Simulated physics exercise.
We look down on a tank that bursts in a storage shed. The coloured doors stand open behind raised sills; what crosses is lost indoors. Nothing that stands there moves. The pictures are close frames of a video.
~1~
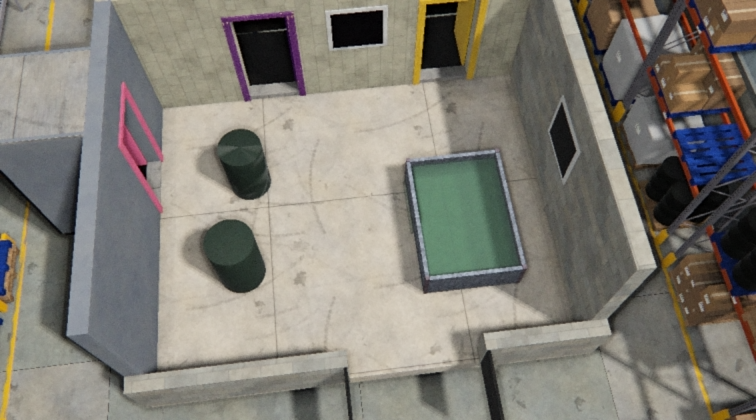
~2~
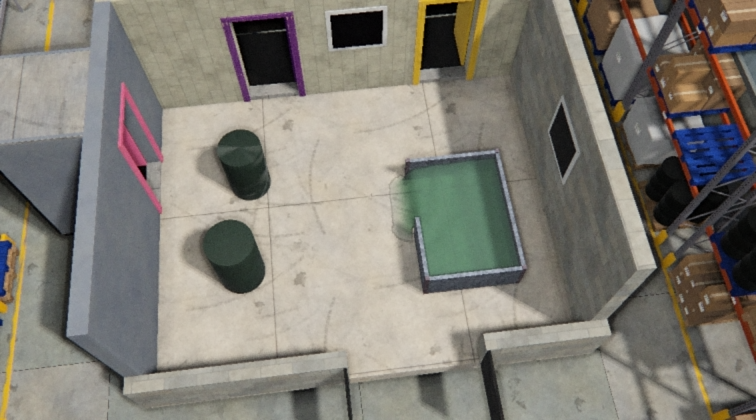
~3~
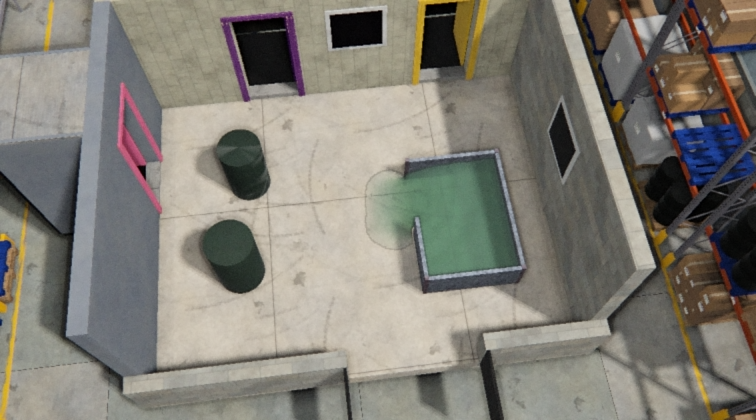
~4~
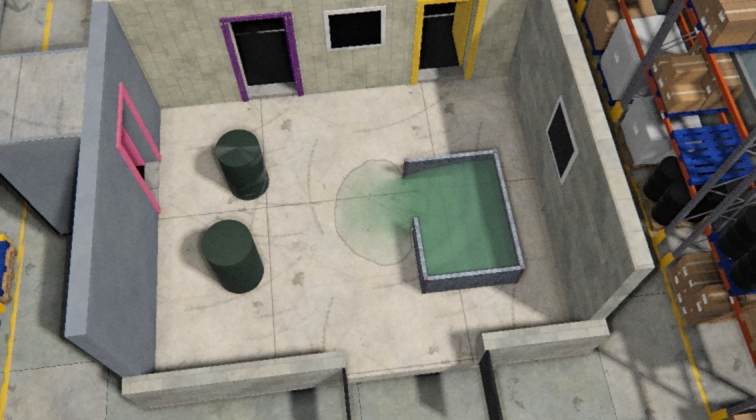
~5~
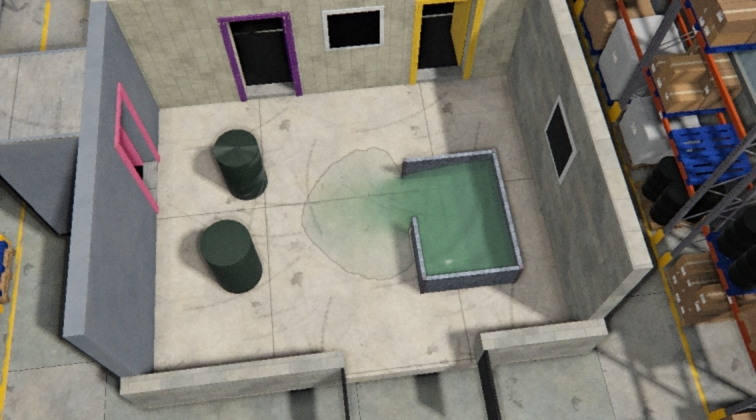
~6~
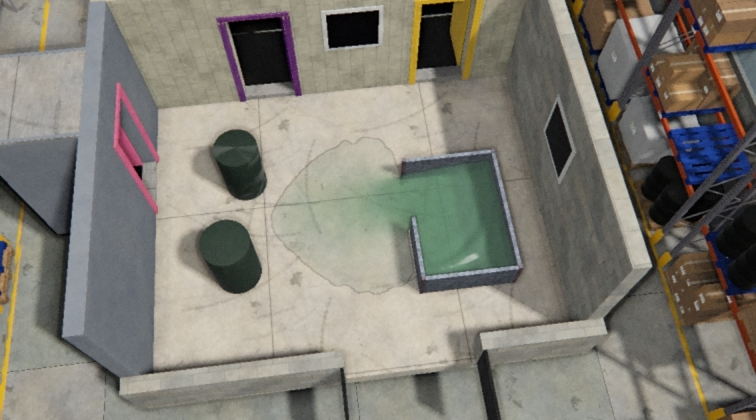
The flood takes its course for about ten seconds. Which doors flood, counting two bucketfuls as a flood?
In the end: The purple door admits no more than that; the pink door lets in a lot; the yellow door admits no more than that.
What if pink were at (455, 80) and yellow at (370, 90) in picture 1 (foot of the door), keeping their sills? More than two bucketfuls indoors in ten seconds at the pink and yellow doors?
One by one: Pink is under; yellow holds.
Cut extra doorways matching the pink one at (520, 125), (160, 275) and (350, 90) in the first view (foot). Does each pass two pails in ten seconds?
In turn: Stays under, passes that mark, holds.
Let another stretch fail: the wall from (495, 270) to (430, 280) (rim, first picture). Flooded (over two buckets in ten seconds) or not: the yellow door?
Then: The yellow one stays under.
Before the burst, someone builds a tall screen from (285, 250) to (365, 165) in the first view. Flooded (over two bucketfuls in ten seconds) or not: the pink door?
The pink door takes less.
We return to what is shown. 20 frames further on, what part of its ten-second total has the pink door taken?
I make it 5 per cent.
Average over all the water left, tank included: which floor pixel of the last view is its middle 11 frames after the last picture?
I would point to (365, 214).
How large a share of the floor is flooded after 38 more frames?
About 65 per cent.
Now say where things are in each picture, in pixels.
In the first frame, the open tank at (463, 214) is whole and still.
In the second frame, water pours out at (413, 201) and has run to (407, 237).
In the third frame, water pours out at (413, 201) and has run to (374, 234).
In the fourth frame, the front is at (343, 231), out from the gap at (411, 202).
In the fifth frame, the front is at (309, 225), out from the gap at (410, 202).
In the sixth frame, the front is at (278, 212), out from the gap at (409, 201).
A moment on, water covers 30 % of the floor; the purple door not reached, the pink door not reached, the yellow door not reached.
Next, water covers 45 % of the floor; the purple door wet at the sill, nothing in, the pink door wet at the sill, nothing in, the yellow door not reached.
Then, water covers 55 % of the floor; the purple door under two buckets in, the pink door under two buckets in, the yellow door not reached.
Later, water covers 65 % of the floor; the purple door under two buckets in, the pink door over two buckets in, the yellow door not reached.
In the end, water covers 95 % of the floor; the purple door under two buckets in, the pink door over two buckets in, the yellow door wet at the sill, nothing in.
